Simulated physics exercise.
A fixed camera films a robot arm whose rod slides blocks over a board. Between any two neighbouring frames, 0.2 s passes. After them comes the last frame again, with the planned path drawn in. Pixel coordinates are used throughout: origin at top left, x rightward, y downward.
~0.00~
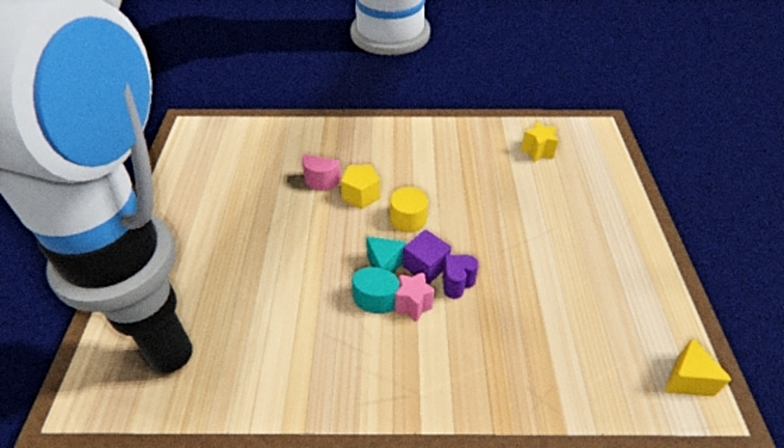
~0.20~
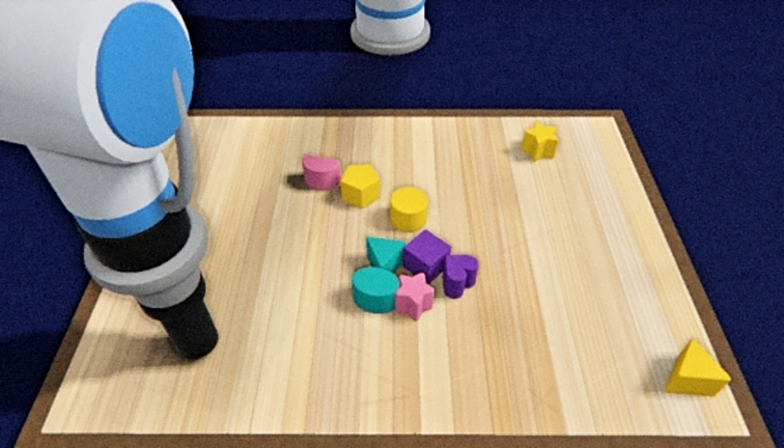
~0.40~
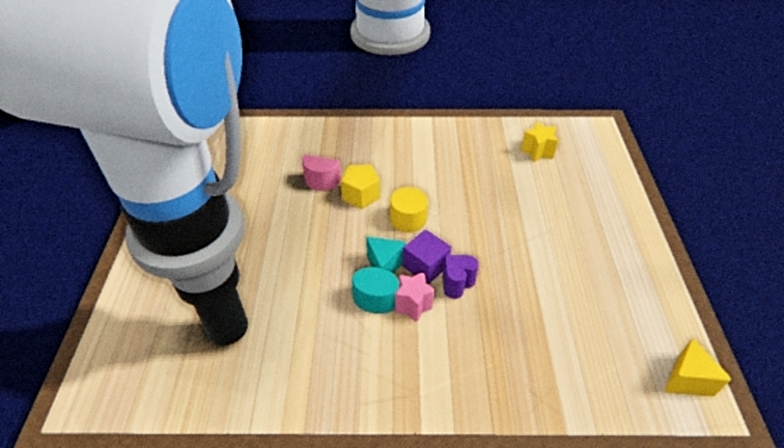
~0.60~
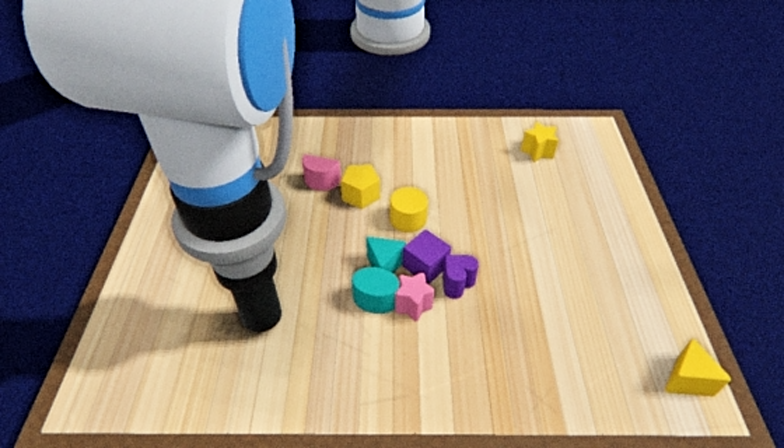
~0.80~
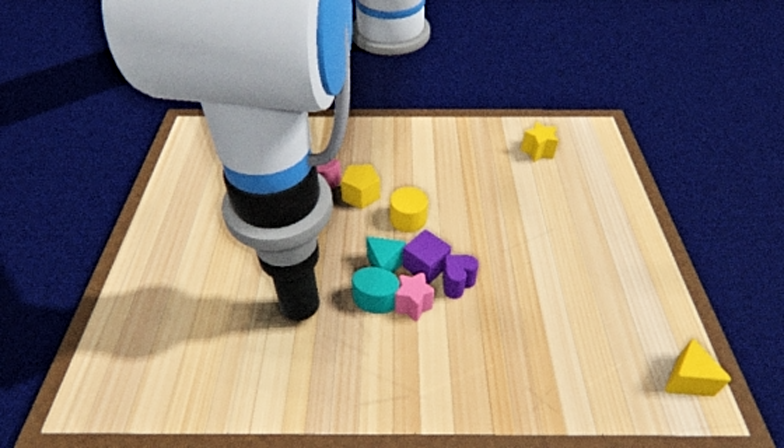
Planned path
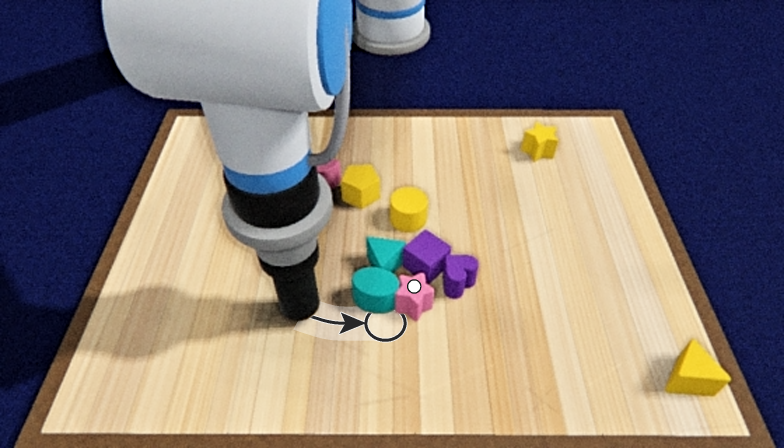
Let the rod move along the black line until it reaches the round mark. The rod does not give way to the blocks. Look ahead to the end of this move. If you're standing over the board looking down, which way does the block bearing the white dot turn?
Seen from above, clockwise.
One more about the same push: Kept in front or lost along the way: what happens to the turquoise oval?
I believe the turquoise oval loses its place ahead of the rod and slips off.
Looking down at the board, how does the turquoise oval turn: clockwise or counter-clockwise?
Spin direction: Counter-clockwise.
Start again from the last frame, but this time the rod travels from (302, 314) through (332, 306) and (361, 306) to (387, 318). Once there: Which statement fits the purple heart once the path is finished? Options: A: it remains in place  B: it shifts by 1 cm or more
Answer: B.
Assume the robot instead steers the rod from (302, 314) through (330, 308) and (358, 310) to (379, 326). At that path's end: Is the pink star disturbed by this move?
At the end of the path, it will have moved.
The drawn path runs from (302, 314) over (328, 322) and (357, 323) to (386, 323); the dot is on the pink star.
The first path, step by step. Halfway along, rod at (341, 314); nothing pushed yet.
At the end, rod at (385, 314); turquoise oval at (394, 273), turned 25° anticlockwise; turquoise triangular piece at (387, 241), turned 15° anticlockwise; pink star at (429, 285), turned 20° clockwise; purple four-sided block not moved.
